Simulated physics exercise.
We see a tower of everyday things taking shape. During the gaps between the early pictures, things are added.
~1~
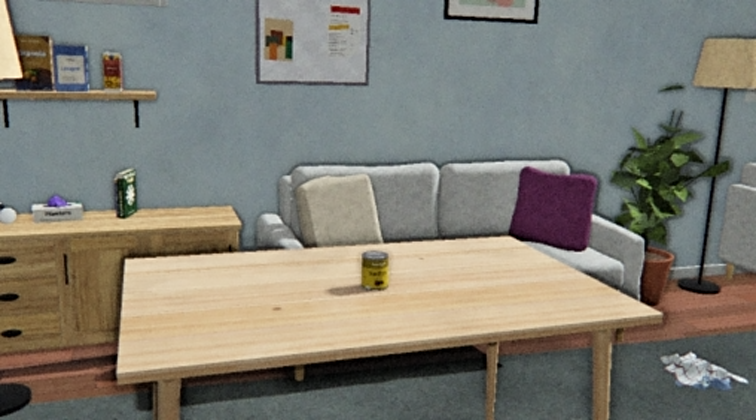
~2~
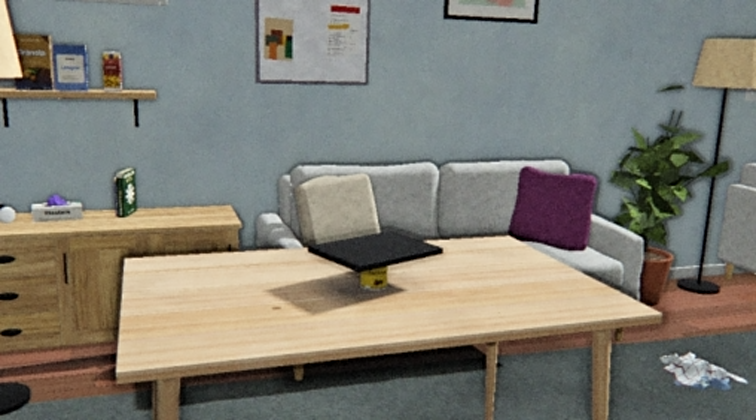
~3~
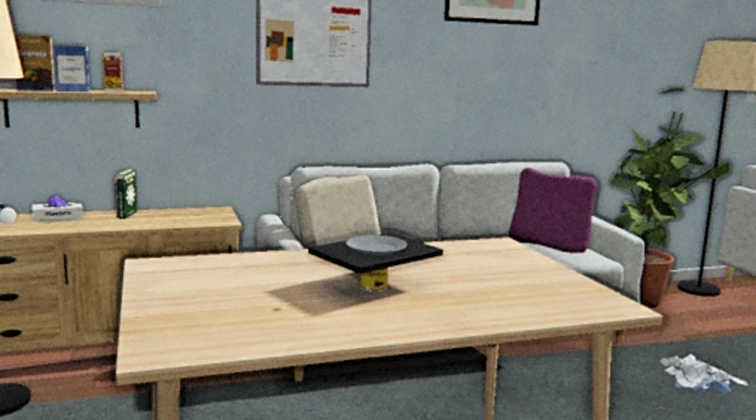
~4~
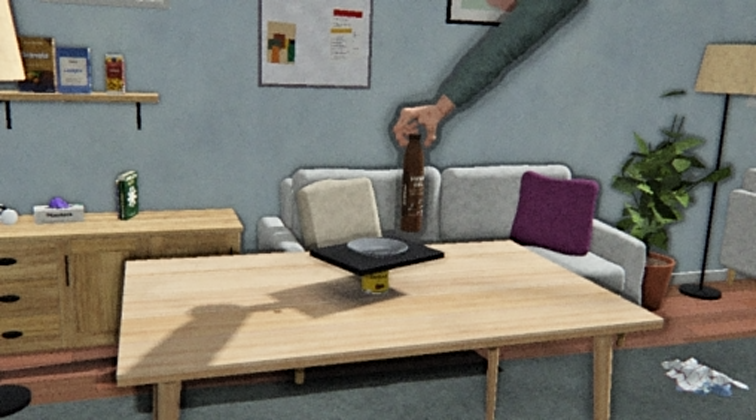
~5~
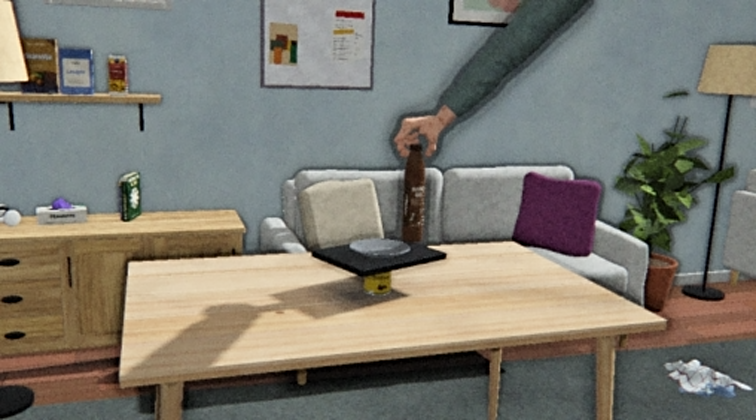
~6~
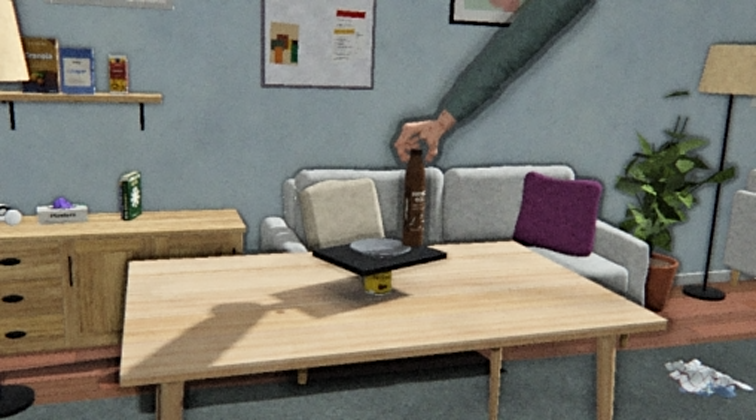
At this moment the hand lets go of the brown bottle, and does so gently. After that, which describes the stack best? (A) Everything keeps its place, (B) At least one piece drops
Answer: B.
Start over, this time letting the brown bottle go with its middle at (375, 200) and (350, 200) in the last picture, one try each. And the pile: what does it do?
Attempt one, the pile survives; attempt two, it falls over.
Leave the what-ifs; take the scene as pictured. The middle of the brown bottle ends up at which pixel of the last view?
About (486, 273).
Then, 0.50 s on from there, brown bottle now fallen.
Then, 0.70 s on from there, grey plate turned 13° from how it was put; black tray turned 13° from how it was put.
Then, 0.90 s on from there, grey plate shifted a little.
In the end, fallen, brown bottle; the other 3 unmoved. At the end, from the last picture's camera, brown bottle near (486, 272). The pile comes apart.
